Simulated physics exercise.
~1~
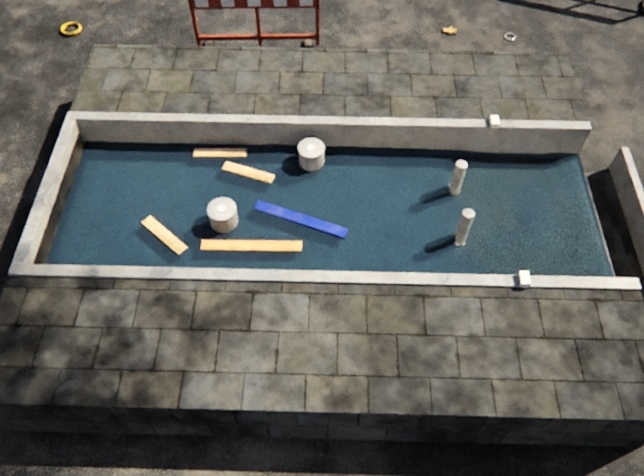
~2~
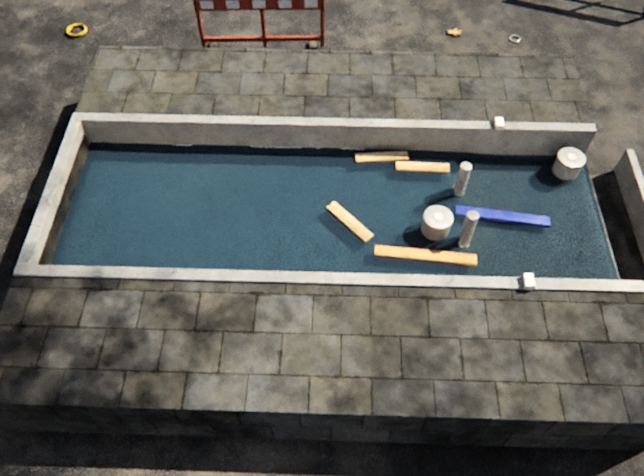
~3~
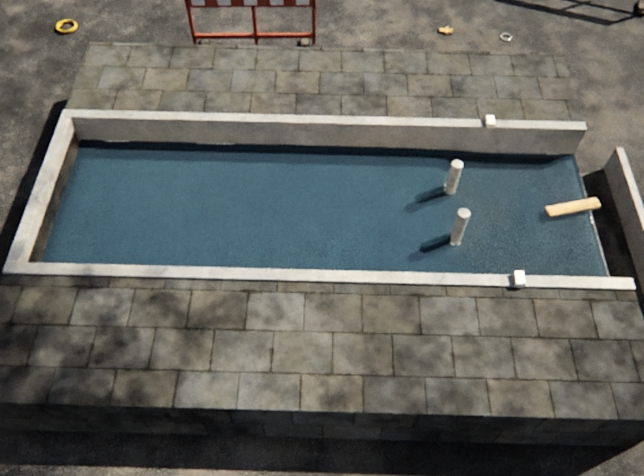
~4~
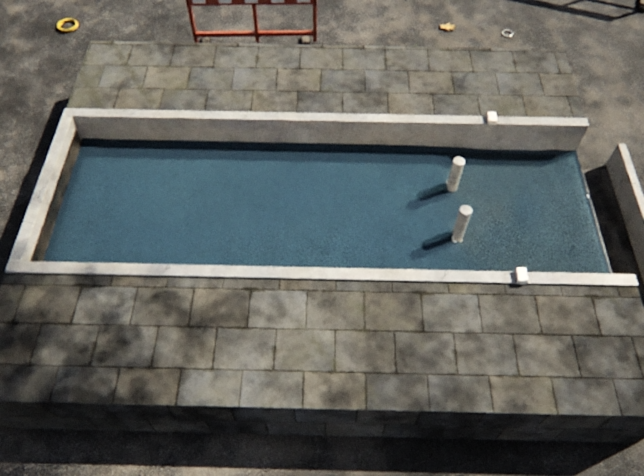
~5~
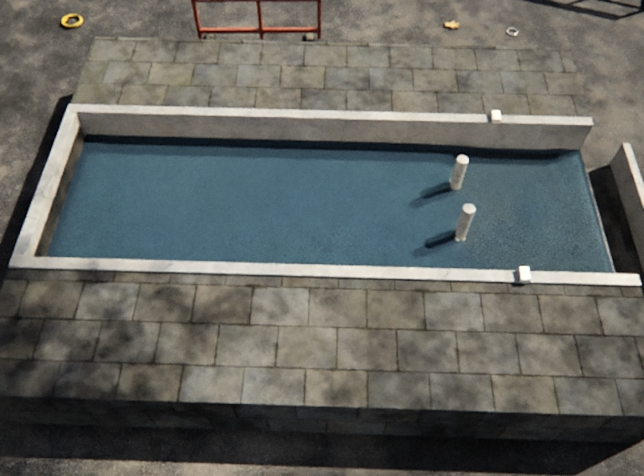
The clip shows a walled channel of water with two upright posts, where pale planks, a blue plank and two round tubs drift to the right past the posts and leave at the open right end, until only the posts stand in the empty water.
